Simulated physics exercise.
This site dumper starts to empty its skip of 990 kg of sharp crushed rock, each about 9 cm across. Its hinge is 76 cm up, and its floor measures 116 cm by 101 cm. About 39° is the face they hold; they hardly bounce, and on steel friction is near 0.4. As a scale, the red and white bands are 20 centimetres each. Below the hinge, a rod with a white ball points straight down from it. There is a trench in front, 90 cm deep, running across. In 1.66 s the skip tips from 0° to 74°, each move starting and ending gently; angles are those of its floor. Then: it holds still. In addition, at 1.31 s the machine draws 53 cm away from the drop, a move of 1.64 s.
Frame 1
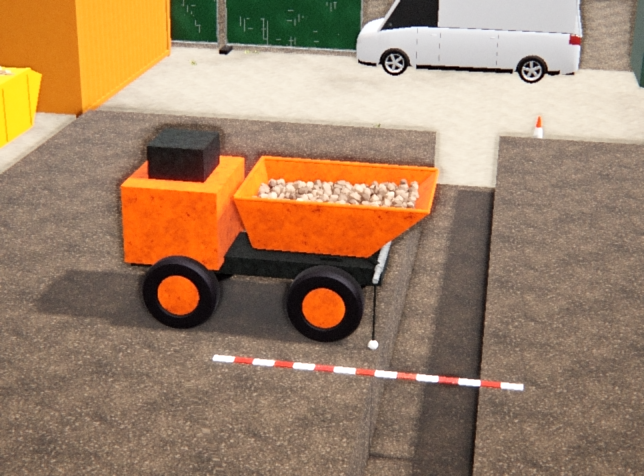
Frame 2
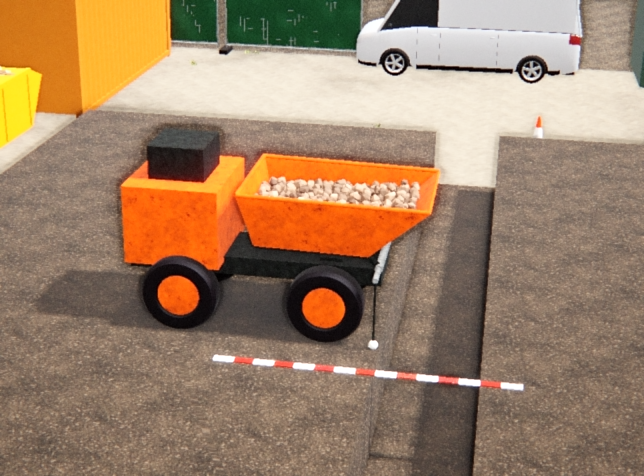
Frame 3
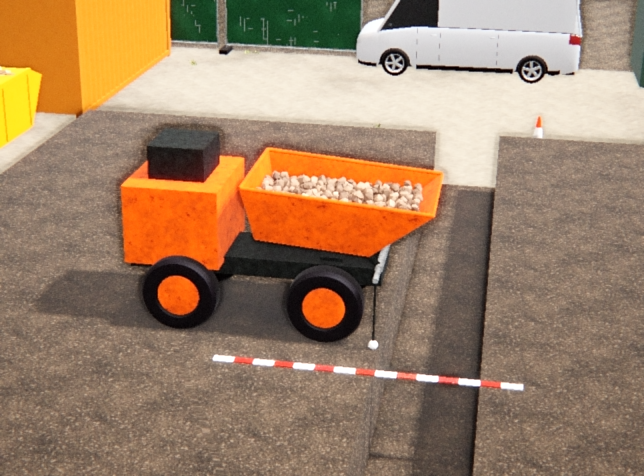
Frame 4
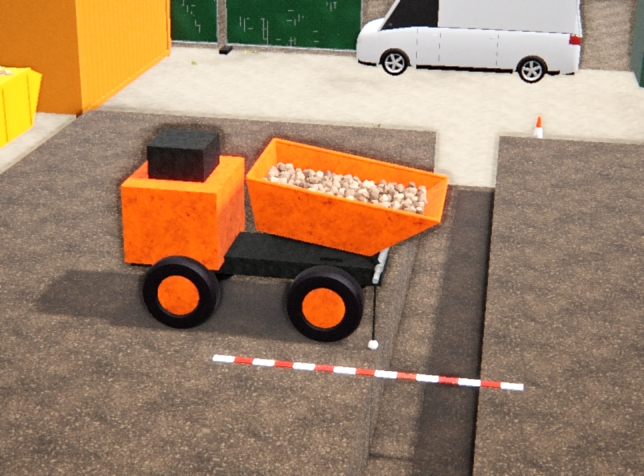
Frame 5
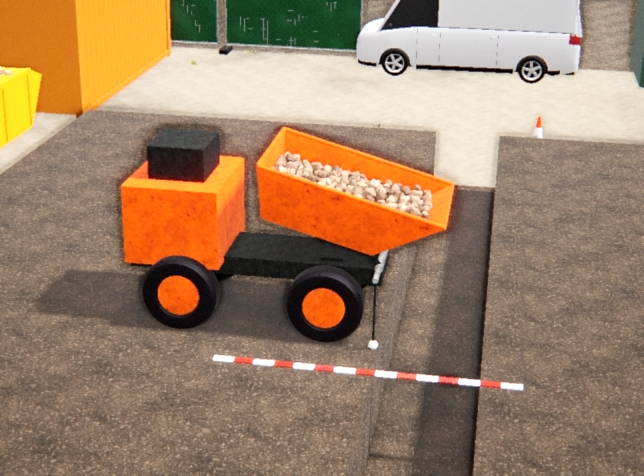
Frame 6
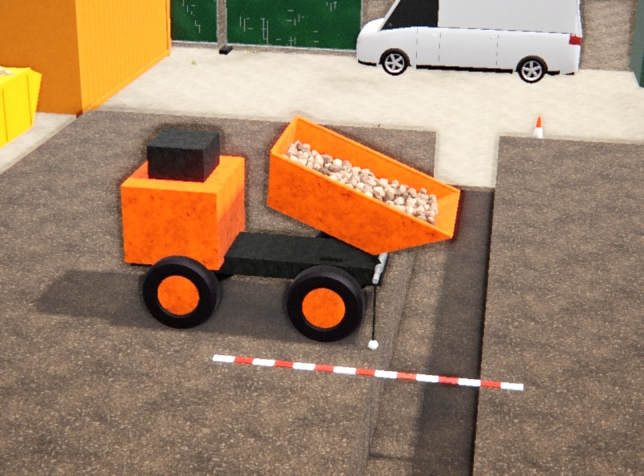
An orange dumper with a black block on top and a skip of pale broken stones stands on brown ground beside a dark trench, seen from above and to the side. Behind it are a white van, green panels, an orange container and a small cone, with a red-and-white striped pole in front. The skip's left end rises steadily, slanting the stones rightward, while the wheels and camera stay still.
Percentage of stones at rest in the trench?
Some 55 percent.
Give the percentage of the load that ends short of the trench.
0%, roughly.
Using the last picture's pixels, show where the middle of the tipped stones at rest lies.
At about pixel (474, 380) in the last view.
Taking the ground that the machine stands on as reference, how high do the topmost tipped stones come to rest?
Some 30 cm above that level.
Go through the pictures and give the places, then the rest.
The first frame shows lip at (428, 212), floor tilted 0°, highest stones at (347, 189).
The second frame shows lip at (430, 213), floor tilted 1°, highest stones at (342, 187).
The third frame shows lip at (433, 216), floor tilted 4°, highest stones at (323, 184).
In the fourth frame, the skip is at 9°, its lip at (439, 221); the top of the load is at (294, 175).
The fifth frame shows lip at (445, 228), floor tilted 15°, highest stones at (294, 164).
The sixth frame shows lip at (451, 237), floor tilted 22°, highest stones at (296, 152).
A little later the floor is at 62°; 100 % in the skip; the foremost stones are at (460, 265).
Then the floor is at 74°; 61 % in the skip, 17 % in the trench, 22 % past the trench; the foremost stones are at (520, 323).
Later still the floor is at 74°; 0 % in the skip, 57 % in the trench, 43 % past the trench; the foremost stones are past the picture's edge.
In the end the floor is at 74°; 0 % in the skip, 57 % in the trench, 43 % past the trench; the foremost stones are past the picture's edge.
